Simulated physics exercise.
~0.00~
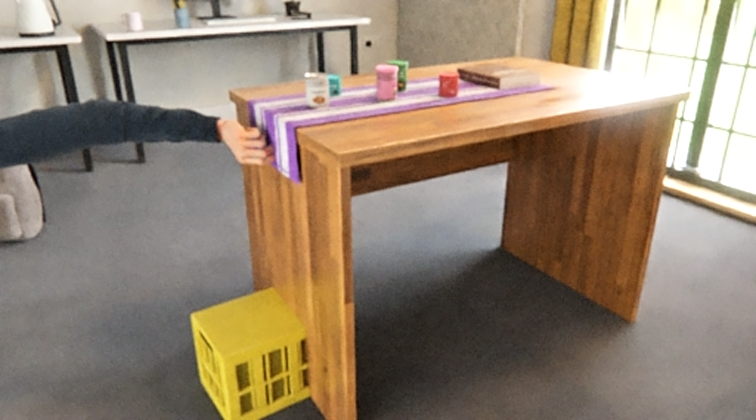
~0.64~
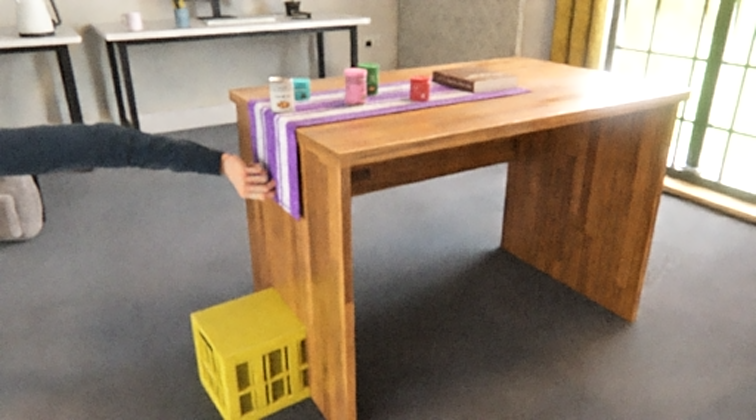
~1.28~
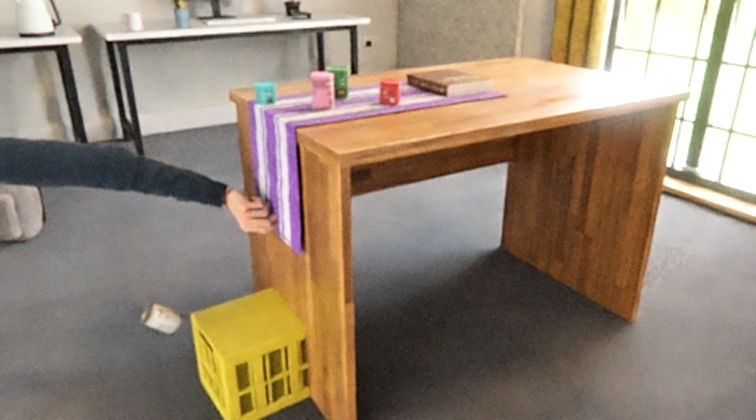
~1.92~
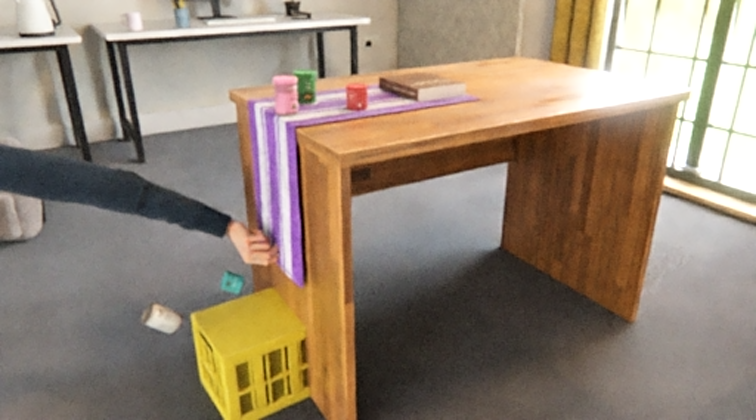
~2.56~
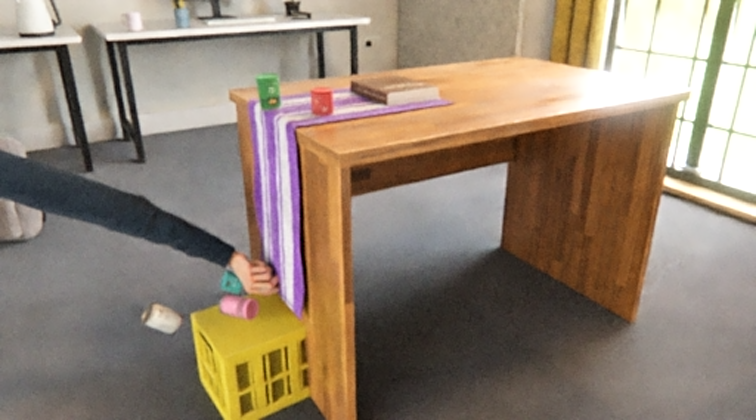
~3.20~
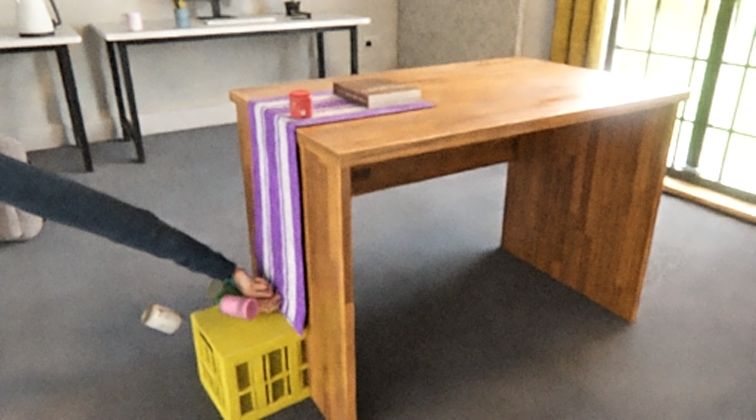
A hand drew the purple striped runner down over the table's left end, and the white can, turquoise pot, pink can and green can dropped off in turn, leaving the red pot and a book on top as the cloth's end reached the yellow crate.
